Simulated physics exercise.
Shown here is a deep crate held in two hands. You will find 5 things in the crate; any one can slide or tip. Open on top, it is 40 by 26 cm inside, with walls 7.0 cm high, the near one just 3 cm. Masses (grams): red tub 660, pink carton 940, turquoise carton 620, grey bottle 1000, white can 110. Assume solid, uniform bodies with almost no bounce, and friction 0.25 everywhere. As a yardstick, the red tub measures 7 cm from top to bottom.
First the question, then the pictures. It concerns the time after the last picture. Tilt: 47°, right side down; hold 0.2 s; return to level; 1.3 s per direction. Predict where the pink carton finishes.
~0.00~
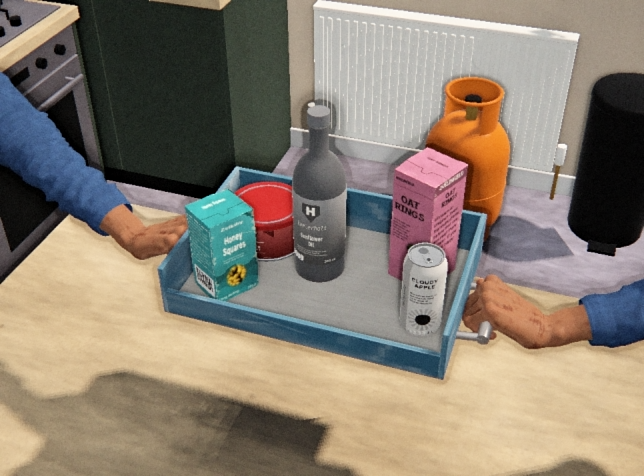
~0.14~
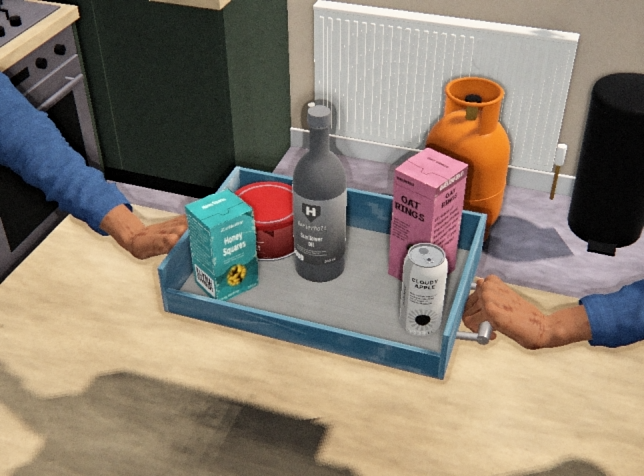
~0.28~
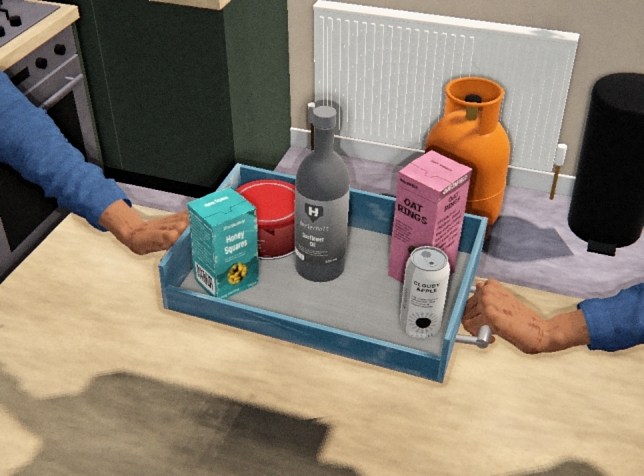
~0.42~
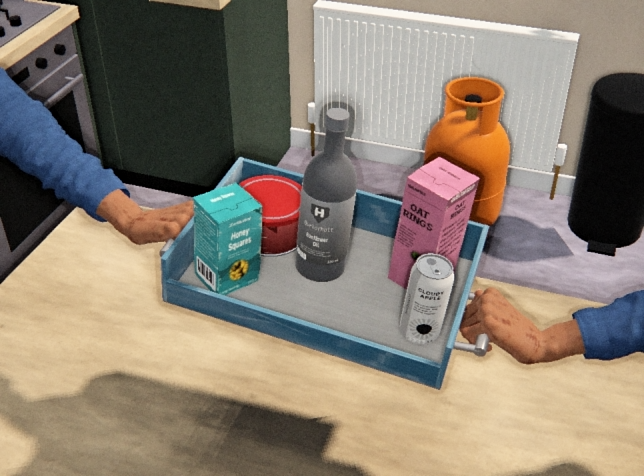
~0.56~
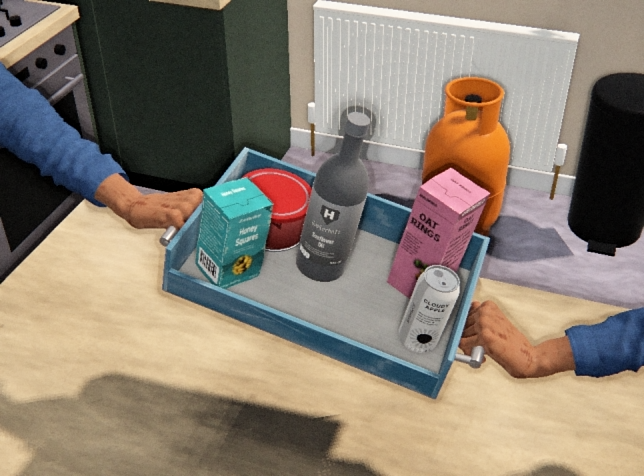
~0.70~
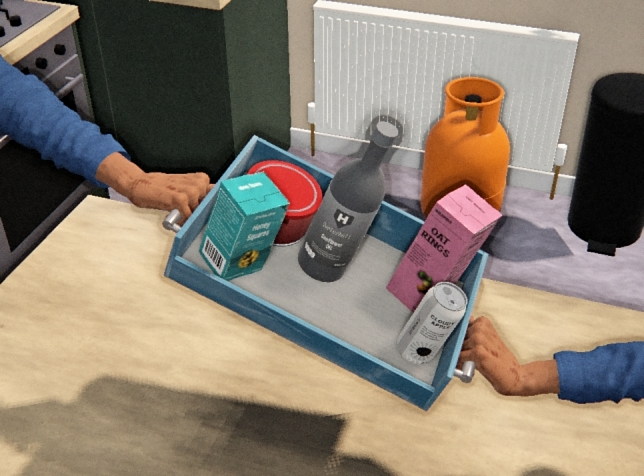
The pink carton finishes inside the crate.
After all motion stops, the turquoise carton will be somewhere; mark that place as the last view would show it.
Its middle comes to rest around (422, 306).
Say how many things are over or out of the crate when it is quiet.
It comes to 0.
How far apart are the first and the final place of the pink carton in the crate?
Net distance near 4 cm.
After 0.90 s, tip 33°, right side down; pink carton moved 3 cm near (456, 287); grey bottle moved 5 cm; turquoise carton moved 4 cm.
After 1.10 s, tip 42°, right side down; pink carton moved 4 cm near (453, 306); turquoise carton 3° off its base; red tub moved 13 cm.
After 2.10 s, tip 33°, right side down; pink carton moved 4 cm near (457, 292); turquoise carton moved 30 cm; red tub moved 14 cm.
In the end (3.4 s), not toppled but over 5 cm from the start, red tub, turquoise carton and grey bottle; the other 2 under 5 cm from the start. In the last view, pink carton near (446, 233).
